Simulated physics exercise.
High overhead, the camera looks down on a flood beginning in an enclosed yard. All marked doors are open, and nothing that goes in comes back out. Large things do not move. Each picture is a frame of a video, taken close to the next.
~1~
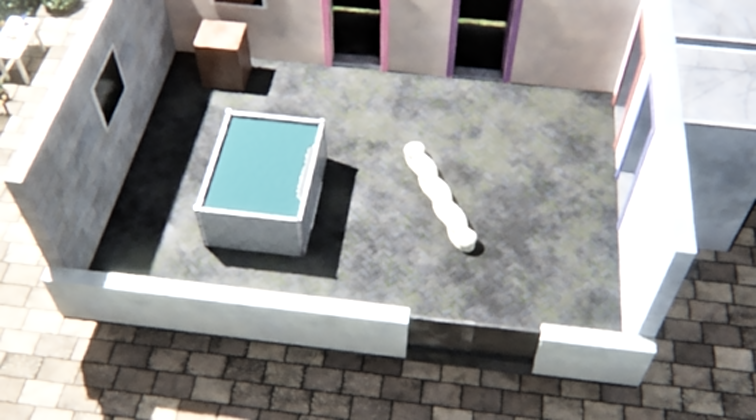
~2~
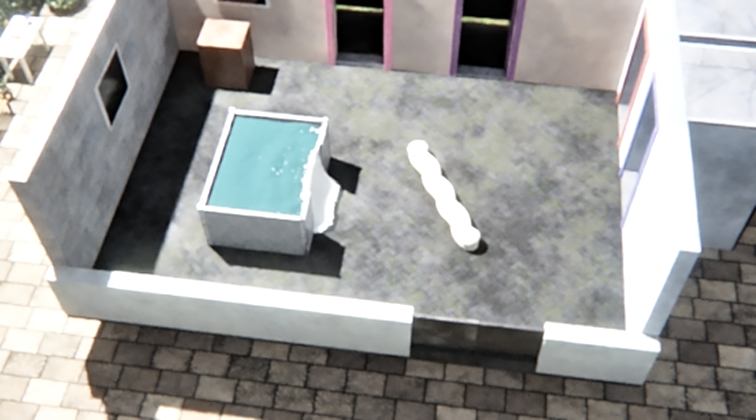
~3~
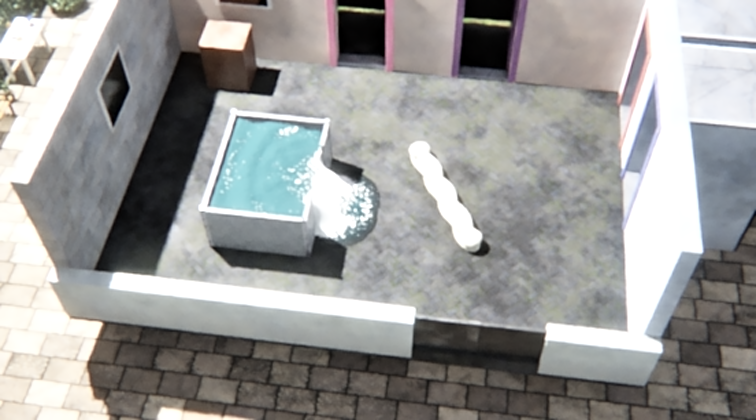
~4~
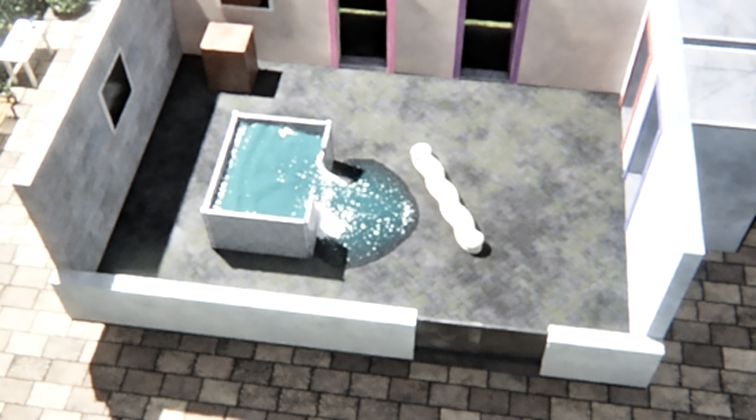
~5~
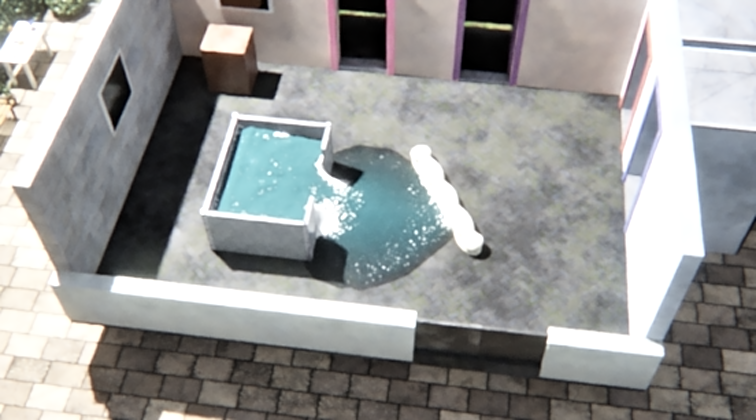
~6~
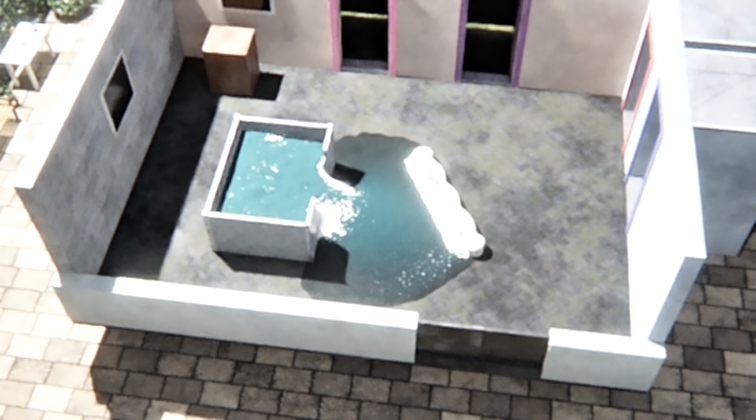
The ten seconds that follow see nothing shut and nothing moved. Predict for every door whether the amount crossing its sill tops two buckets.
One by one: The pink door will not top two buckets; the blue door will not top two buckets; the red door will top two buckets; the purple door will top two buckets.
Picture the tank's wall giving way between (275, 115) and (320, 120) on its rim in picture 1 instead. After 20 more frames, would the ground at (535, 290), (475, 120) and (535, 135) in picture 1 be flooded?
The first spot is spared, the second soaked and the third soaked.
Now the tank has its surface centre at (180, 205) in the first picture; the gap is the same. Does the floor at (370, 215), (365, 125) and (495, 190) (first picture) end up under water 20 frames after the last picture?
Soaked, soaked, parched.
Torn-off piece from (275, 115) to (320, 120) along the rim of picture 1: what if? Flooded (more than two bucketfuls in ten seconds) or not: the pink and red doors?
Lab note - pink door: Breaks the limit; red door: Breaks the limit.
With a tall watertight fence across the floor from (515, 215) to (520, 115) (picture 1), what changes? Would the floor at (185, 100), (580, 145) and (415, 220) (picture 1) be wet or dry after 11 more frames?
Log, spots one to three: Spared; spared; swamped.
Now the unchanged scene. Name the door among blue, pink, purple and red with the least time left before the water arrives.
First in line is the purple door.
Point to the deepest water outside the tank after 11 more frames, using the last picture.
Roughly at (619, 364).
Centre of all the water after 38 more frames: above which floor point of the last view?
About (431, 206).
A moment on, water covers 30 % of the floor; the pink door not reached, the blue door not reached, the red door not reached, the purple door not reached.
Next, water covers 50 % of the floor; the pink door not reached, the blue door not reached, the red door not reached, the purple door wet at the sill, nothing in.
Then, water covers 45 % of the floor; the pink door under two buckets in, the blue door wet at the sill, nothing in, the red door wet at the sill, nothing in, the purple door under two buckets in.
Later, water covers 80 % of the floor; the pink door under two buckets in, the blue door wet at the sill, nothing in, the red door over two buckets in, the purple door under two buckets in.
In the end, water covers 95 % of the floor; the pink door under two buckets in, the blue door wet at the sill, nothing in, the red door far over two buckets in, the purple door over two buckets in.
